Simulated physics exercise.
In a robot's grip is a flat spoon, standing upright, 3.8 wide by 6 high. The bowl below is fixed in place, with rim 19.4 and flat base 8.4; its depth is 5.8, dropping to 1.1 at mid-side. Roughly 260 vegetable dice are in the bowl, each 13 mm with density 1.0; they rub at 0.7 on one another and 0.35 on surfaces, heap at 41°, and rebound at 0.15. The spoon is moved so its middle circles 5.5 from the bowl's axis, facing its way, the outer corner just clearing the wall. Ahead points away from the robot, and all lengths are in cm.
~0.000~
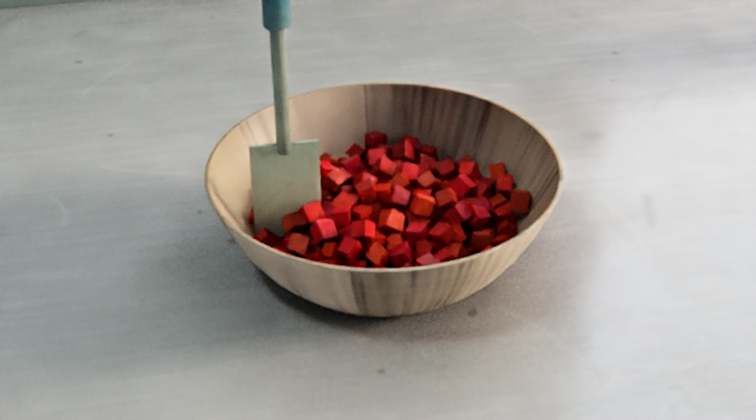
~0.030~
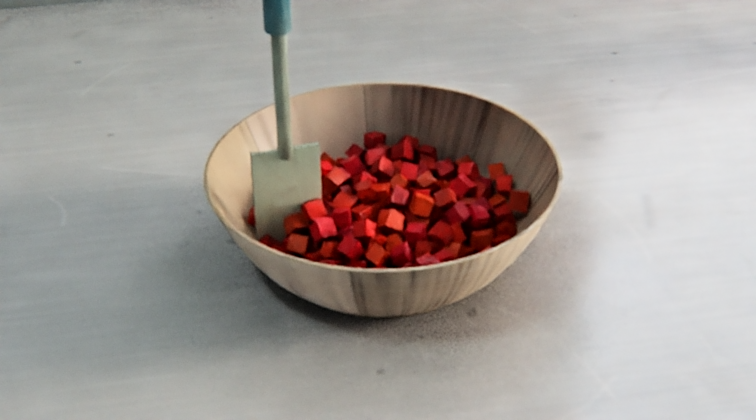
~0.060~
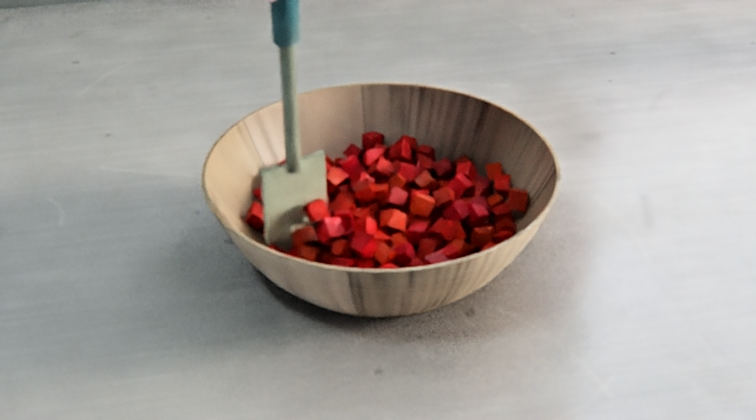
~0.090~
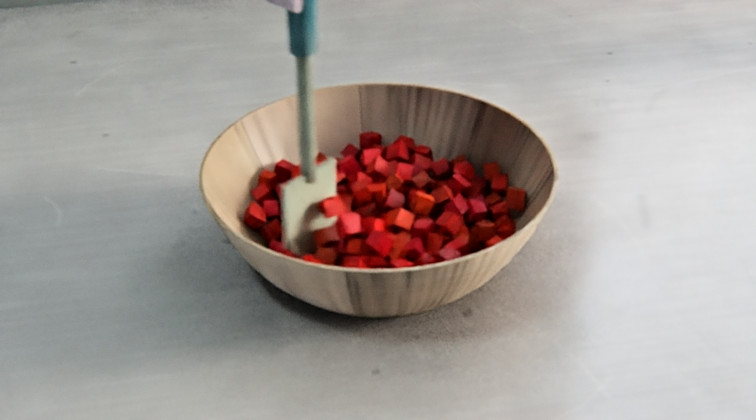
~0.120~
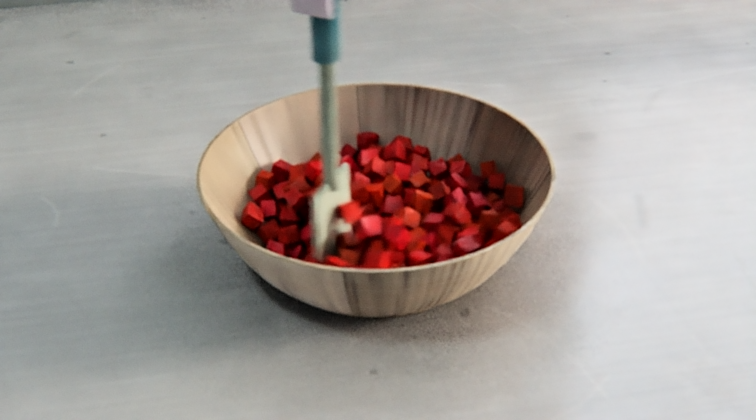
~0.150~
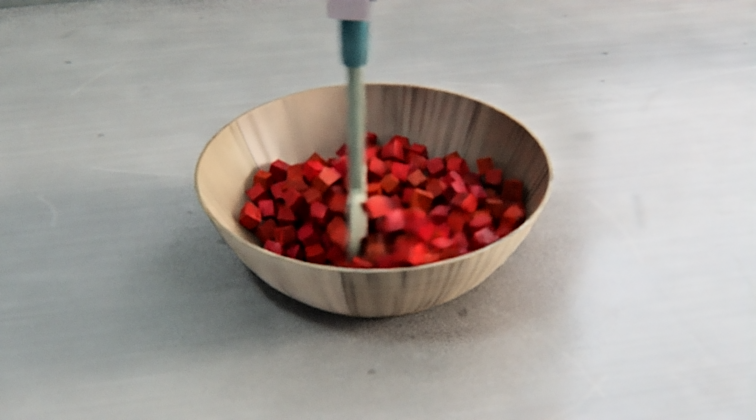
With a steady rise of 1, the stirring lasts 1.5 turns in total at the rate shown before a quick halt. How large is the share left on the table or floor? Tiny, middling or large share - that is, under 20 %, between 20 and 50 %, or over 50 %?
The share is middling, between 20 and 50 %.
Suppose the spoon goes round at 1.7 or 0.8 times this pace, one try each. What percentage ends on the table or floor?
Around 50 percent for the first try and 25 percent for the second.
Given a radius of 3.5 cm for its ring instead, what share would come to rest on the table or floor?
That would give close to 10 per cent.
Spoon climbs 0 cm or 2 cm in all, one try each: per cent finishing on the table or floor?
Estimates: 35 % and 30 %.
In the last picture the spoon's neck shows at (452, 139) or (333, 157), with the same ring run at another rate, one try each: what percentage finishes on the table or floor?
About 60 % for one try and about 25 % for the other, in order.
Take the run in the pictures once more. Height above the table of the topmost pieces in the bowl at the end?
About 6.0 cm.
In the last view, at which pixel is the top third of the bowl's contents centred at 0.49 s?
Centre of upper third: Approx. (304, 123) px.
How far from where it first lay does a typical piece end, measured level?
I'd put it at roughly 8 centimetres.
After 0.49 s, 254° round, highest piece 9 above the table; 228 in the bowl, 28 on the table or floor, 9 in flight or on the tool.
After 0.83 s, 77° round, highest piece 7 above the table; 191 in the bowl, 65 on the table or floor, 9 in flight or on the tool.
After 1.20 s, 180° round, highest piece 5 above the table; 174 in the bowl, 91 on the table or floor.
After 1.90 s, 180° round, highest piece 5 above the table; 174 in the bowl, 91 on the table or floor.
In the end, 174 in the bowl, 91 on the table or floor. That is 34 % on the table or floor.
